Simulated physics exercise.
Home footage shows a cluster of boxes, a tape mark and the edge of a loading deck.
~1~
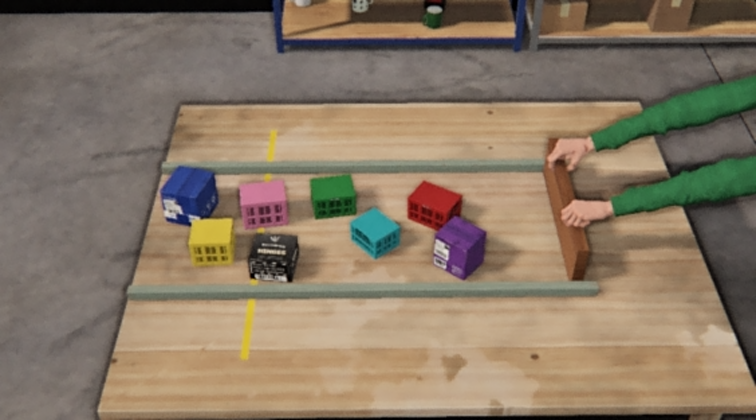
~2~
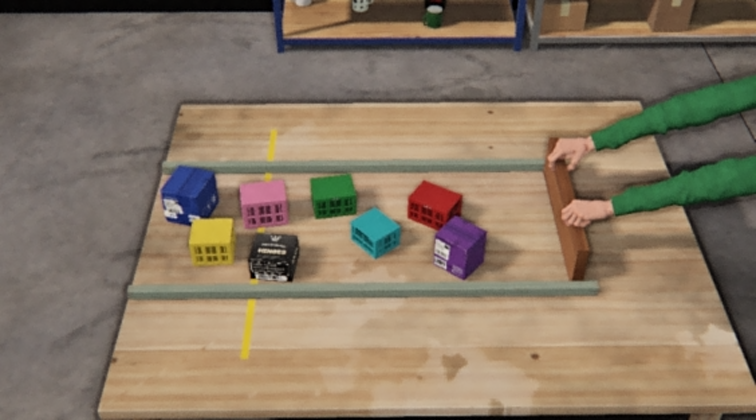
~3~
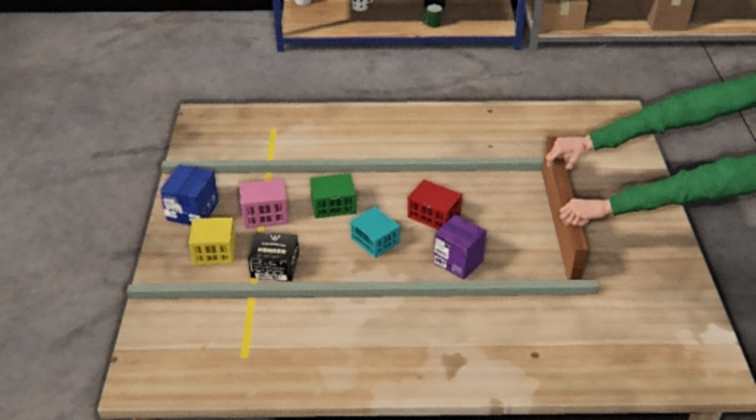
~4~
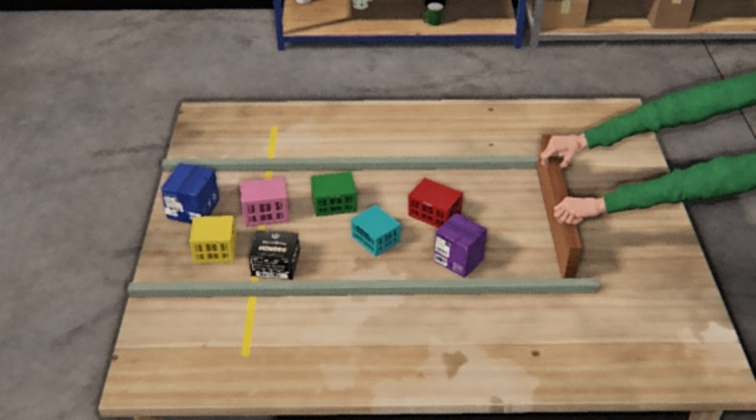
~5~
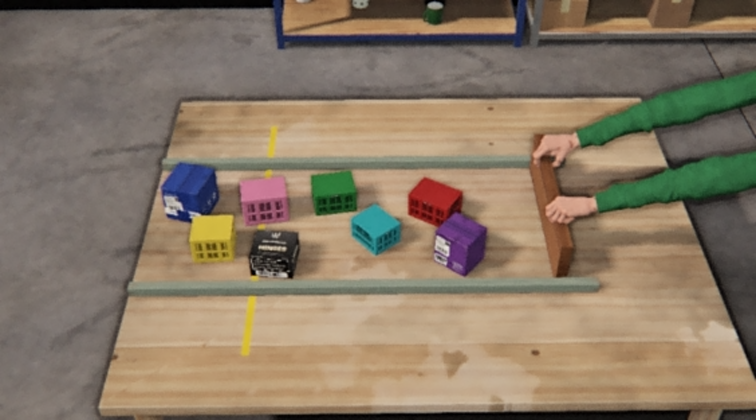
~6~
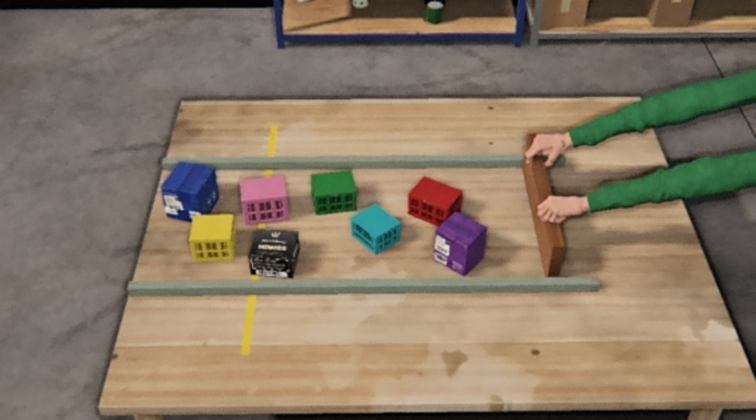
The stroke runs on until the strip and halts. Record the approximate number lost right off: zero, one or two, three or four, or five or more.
Watching this, the number dropping off is nil.
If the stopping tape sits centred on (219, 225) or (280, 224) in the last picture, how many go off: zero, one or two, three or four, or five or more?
Just one or two; no fall at all.
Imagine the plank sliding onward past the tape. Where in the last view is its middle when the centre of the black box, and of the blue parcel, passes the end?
The middle sits near (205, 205) for the first and near (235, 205) for the other.
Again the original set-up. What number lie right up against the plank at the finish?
My count gives 4.
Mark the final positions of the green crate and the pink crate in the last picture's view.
The first one ends at (246, 175), the second at (208, 193).
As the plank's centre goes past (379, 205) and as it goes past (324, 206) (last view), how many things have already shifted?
First 4, then 6.
A little later, none off yet; blue parcel at rest near (191, 193); yellow crate at rest near (214, 238); pink crate at rest near (265, 201).
Next, none off yet; blue parcel at rest near (191, 193); yellow crate at rest near (214, 238); pink crate shifted a little near (254, 201).
When it is over, the number that fall off is zero.
